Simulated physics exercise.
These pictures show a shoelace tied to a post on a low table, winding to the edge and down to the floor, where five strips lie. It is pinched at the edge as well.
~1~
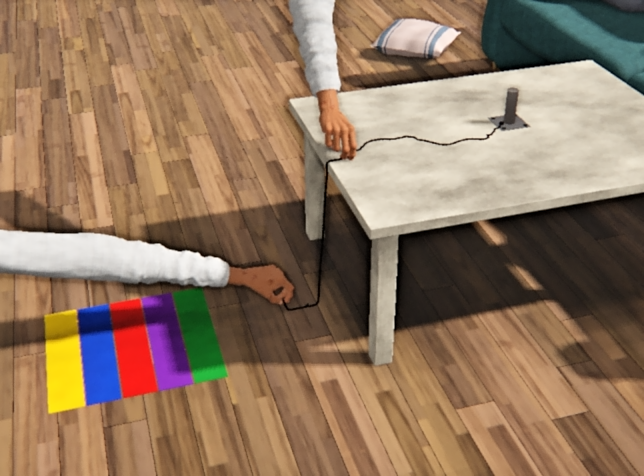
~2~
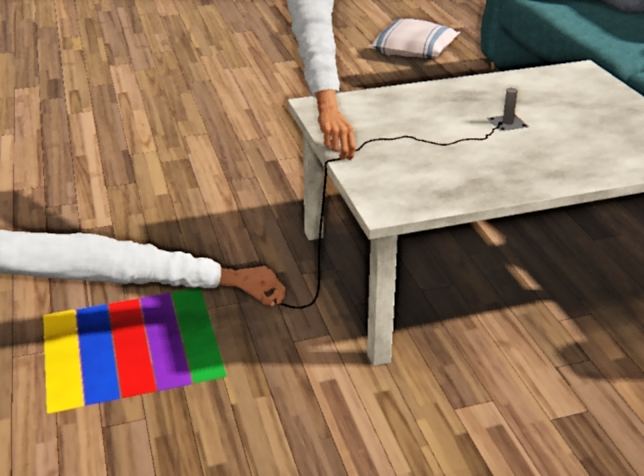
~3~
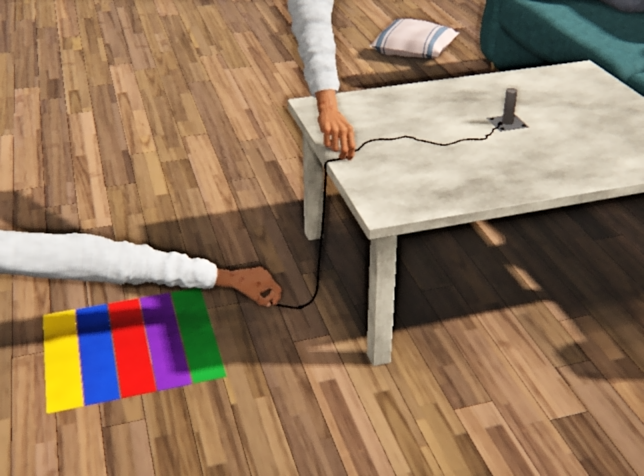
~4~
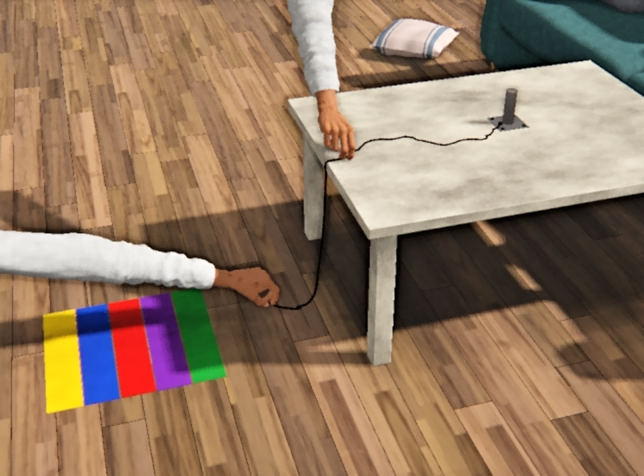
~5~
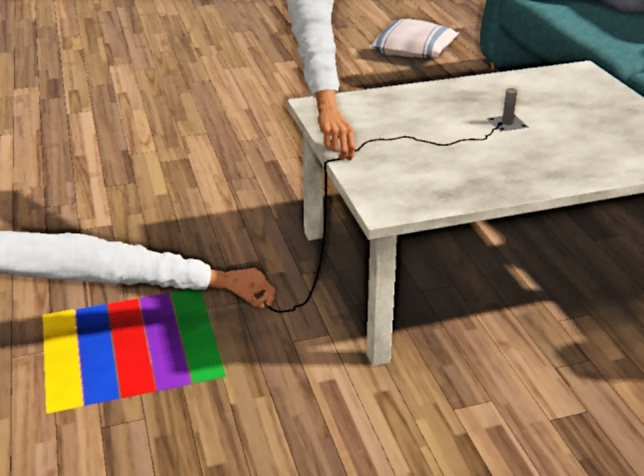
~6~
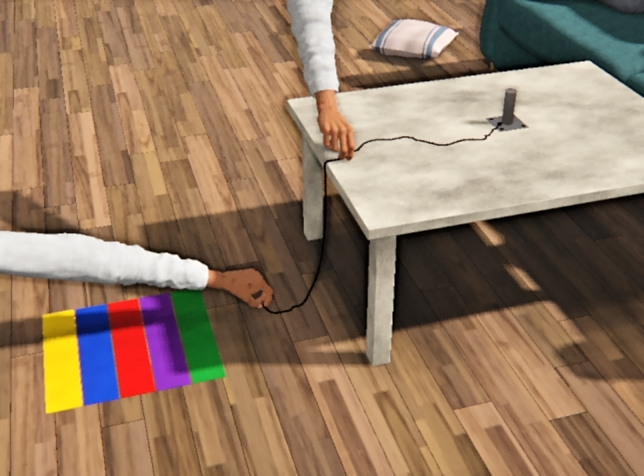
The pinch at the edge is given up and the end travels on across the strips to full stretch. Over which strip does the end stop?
Over red.
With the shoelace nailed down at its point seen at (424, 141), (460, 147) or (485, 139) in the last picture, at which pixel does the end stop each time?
Try by try, around (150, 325), (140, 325) and (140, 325).
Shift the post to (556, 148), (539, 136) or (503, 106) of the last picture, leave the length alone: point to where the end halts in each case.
Try by try, around (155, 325), (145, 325) and (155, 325).
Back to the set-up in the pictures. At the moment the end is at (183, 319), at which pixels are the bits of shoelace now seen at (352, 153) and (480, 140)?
They go to (323, 166) and to (456, 131).
Early on, end near (183, 319); over green.
Midway, end near (146, 326); over purple.
At the end of the slack, end near (126, 330); over red. The end stops over the red strip.
